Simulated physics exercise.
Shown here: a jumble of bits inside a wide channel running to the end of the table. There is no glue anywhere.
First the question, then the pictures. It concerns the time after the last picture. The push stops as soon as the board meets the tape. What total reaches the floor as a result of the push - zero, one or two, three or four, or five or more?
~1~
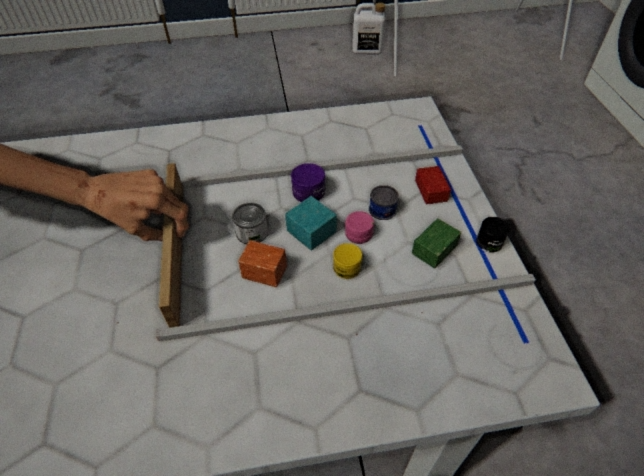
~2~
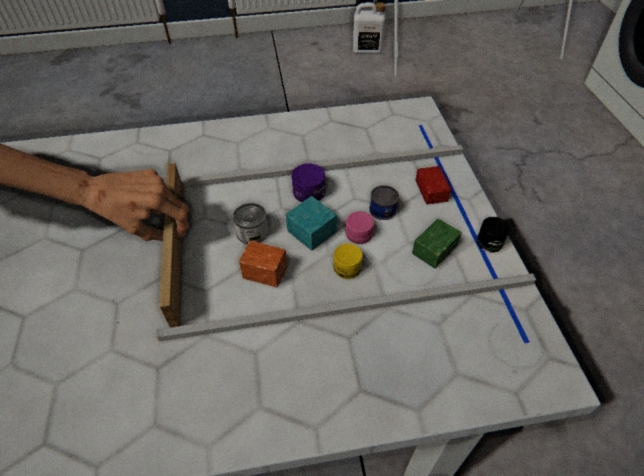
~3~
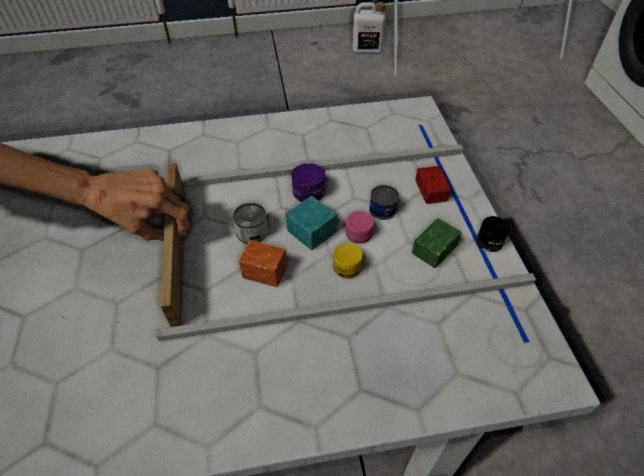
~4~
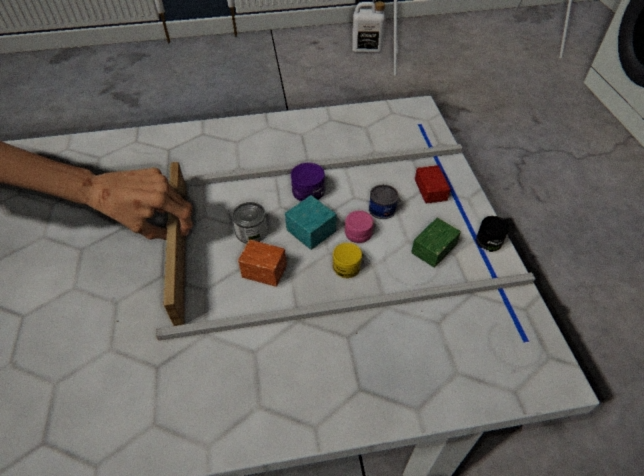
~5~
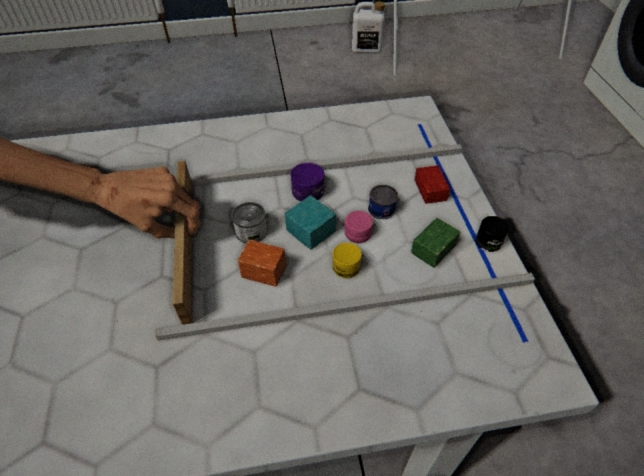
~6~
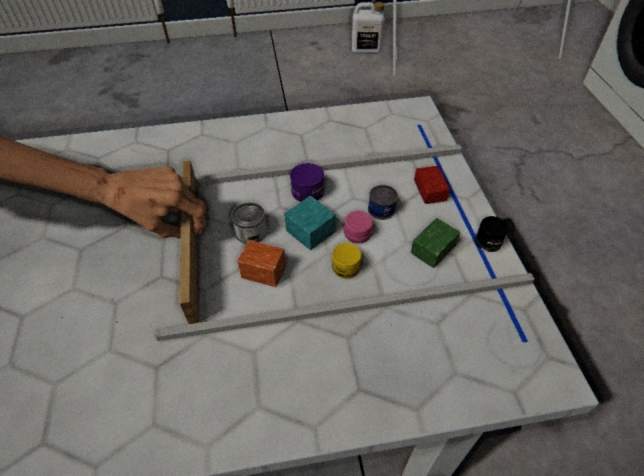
The push will send five or more off the table.
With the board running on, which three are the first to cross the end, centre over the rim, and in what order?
They are the black tub, then the red block, then the pink lid.
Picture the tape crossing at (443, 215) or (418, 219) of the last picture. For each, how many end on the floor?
2, then 0.
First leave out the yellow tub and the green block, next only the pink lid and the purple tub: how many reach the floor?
Counts - first: 4, second: 4.
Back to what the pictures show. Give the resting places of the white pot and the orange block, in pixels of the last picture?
In the last picture the white pot sits around (468, 182) and the orange block around (496, 230).
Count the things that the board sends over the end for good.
The total comes to 5.
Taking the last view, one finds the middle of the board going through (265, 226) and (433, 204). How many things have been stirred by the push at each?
The first number is 4, the next one 10.
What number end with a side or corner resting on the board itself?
At rest, 5 are in contact.
Soon after, none off yet; black tub at rest near (491, 234); red block at rest near (431, 185); green block at rest near (435, 242).
Then, none off yet; black tub at rest near (491, 234); red block moving near (435, 184); green block moved a little near (456, 252).
By the end, the number that fall off is five or more; fallen, pink lid, blue tin, green block, red block and black tub.
